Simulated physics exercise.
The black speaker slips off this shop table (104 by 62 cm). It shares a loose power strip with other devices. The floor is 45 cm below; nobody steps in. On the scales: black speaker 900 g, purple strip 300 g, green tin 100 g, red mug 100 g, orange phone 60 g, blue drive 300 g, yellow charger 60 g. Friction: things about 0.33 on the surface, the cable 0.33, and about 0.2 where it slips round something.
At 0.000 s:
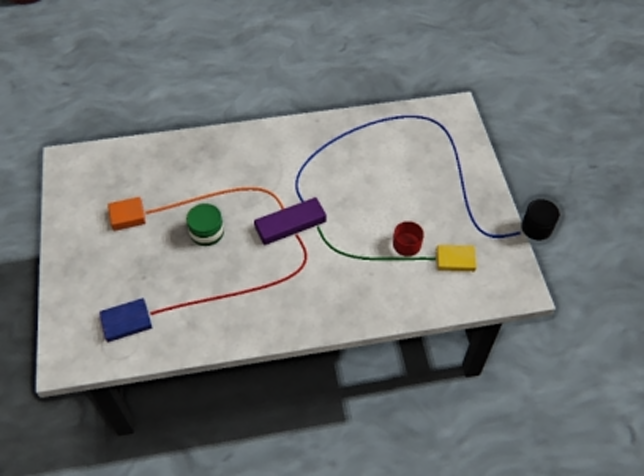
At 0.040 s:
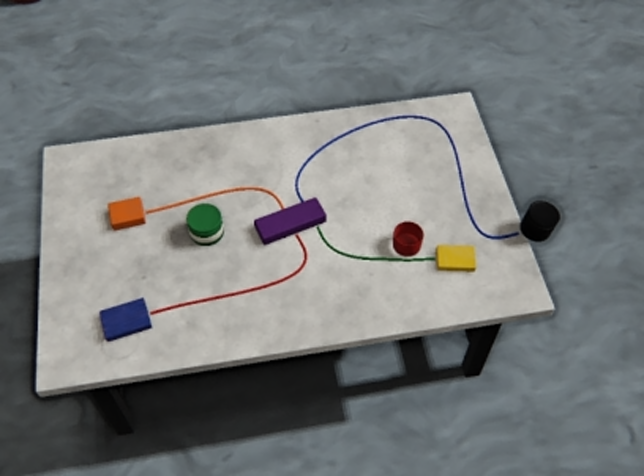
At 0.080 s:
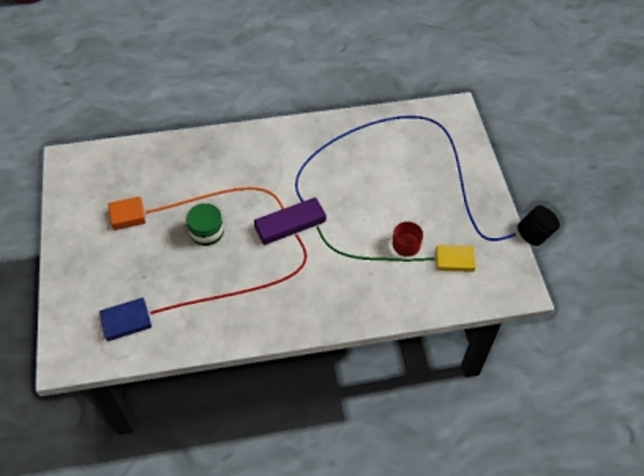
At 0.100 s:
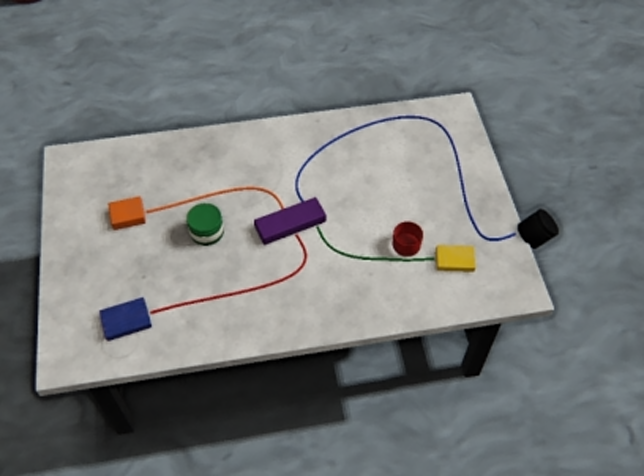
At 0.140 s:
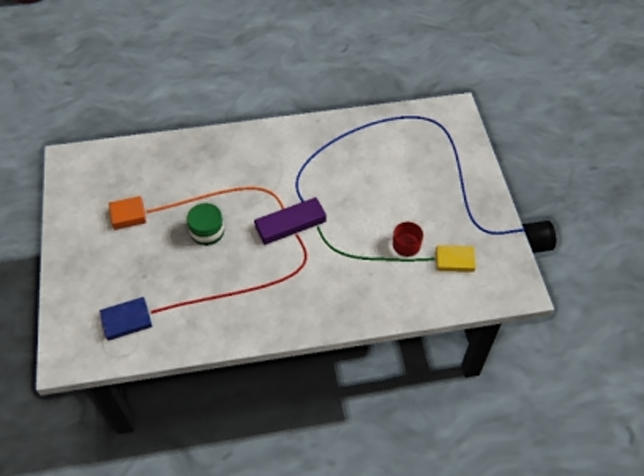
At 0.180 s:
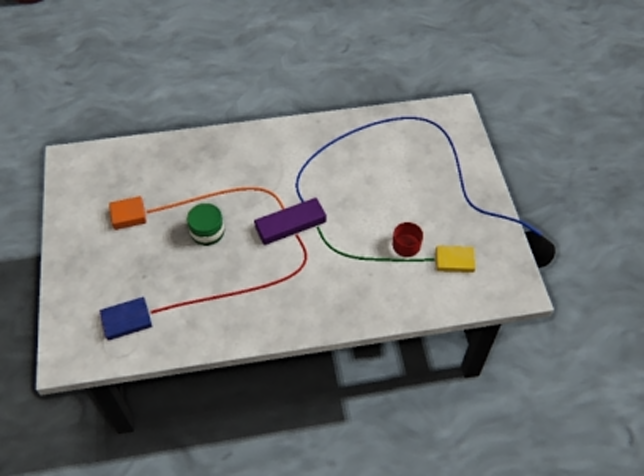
We see a pale table with colored blocks wired to a purple strip, beside a green tin and a red mug. At the right edge, a black cylindrical speaker tilts outward and slips below the edge, its blue cable shifting with it.
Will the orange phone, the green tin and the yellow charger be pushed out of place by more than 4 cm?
In order: The orange phone gets shifted; the green tin stays put; the yellow charger stays put.
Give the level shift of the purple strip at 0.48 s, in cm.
Some 2 cm.
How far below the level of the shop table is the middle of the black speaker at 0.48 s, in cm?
Some 40 cm.
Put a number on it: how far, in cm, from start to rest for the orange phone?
About 8 cm.
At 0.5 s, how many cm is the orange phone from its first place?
Some 3 cm.
After 0.5 s, the strip's end of the blue cable at (329, 222); orange phone 3 cm off its start, black speaker over the edge, purple strip 2 cm off its start.
After 0.8 s, the strip's end of the blue cable at (329, 222); orange phone 8 cm off its start, black speaker over the edge, purple strip 3 cm off its start.
After 1.1 s, the strip's end of the blue cable at (329, 222); orange phone 8 cm off its start at (165, 209), black speaker over the edge, purple strip 3 cm off its start at (302, 219).
After 1.4 s, the strip's end of the blue cable at (329, 222); orange phone 8 cm off its start, black speaker over the edge, purple strip 3 cm off its start.
After 2.6 s, the strip's end of the blue cable at (329, 222); orange phone 8 cm off its start at (165, 209), green tin 0 cm off its start at (204, 217), yellow charger 0 cm off its start at (456, 257), black speaker over the edge.
